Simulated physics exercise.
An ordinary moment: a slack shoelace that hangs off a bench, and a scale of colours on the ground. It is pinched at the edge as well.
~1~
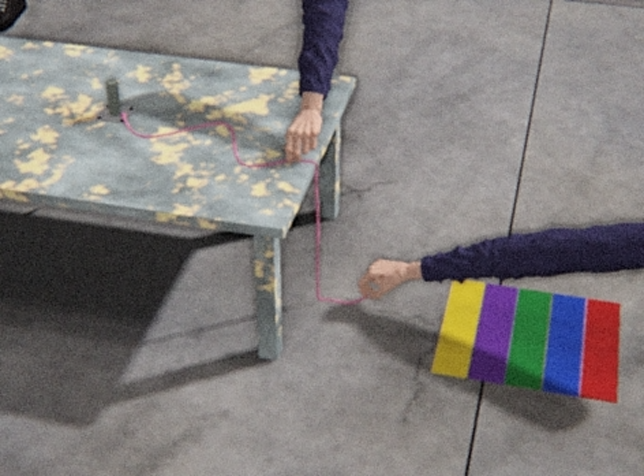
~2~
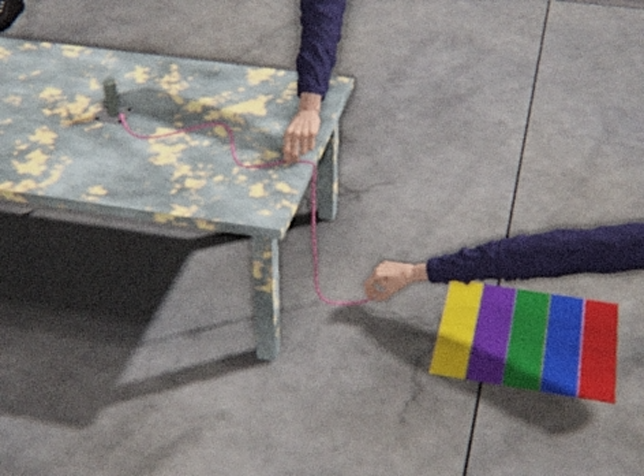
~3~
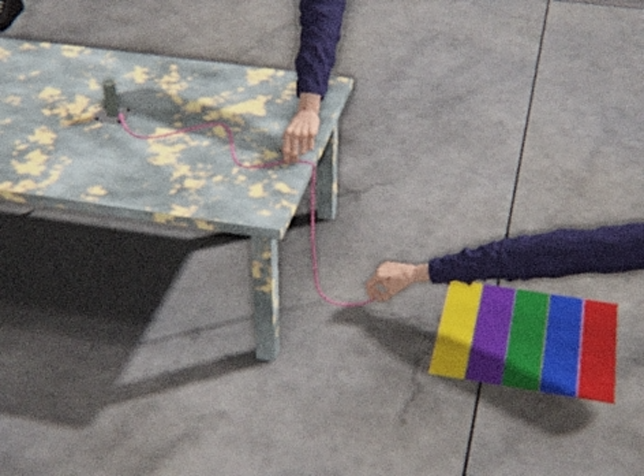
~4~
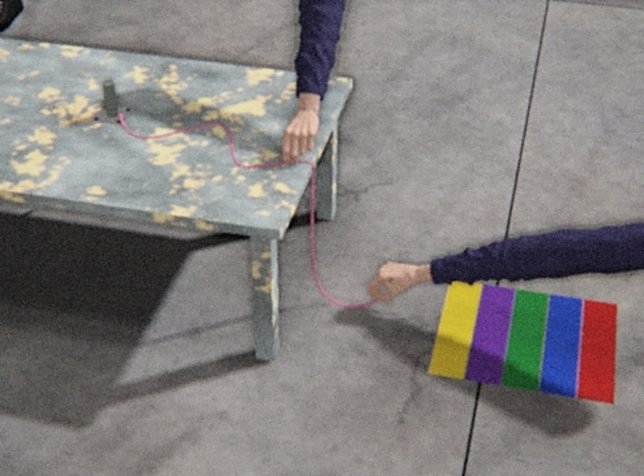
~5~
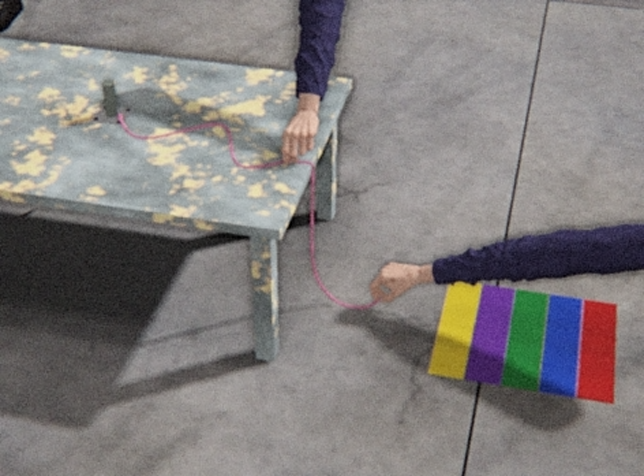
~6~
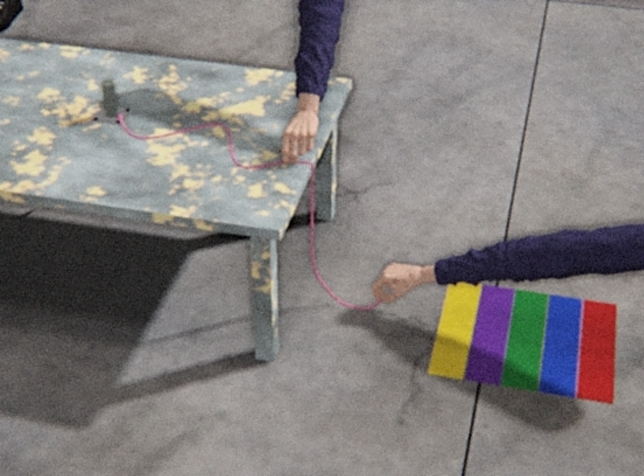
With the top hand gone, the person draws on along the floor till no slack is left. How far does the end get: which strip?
It halts on the blue strip.
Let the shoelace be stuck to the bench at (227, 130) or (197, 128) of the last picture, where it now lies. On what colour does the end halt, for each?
One after the other, green; green.
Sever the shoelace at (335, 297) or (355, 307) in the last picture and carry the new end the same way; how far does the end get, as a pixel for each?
About (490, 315) and (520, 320).
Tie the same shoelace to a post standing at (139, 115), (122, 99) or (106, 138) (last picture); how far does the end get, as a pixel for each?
Near (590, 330), (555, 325) and (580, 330).
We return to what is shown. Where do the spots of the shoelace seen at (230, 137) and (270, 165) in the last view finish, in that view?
They go to (267, 147) and to (344, 179).
A little later, end near (491, 316); over purple.
Next, end near (536, 323); over green.
When it is tight, end near (563, 327); over blue. Over blue.
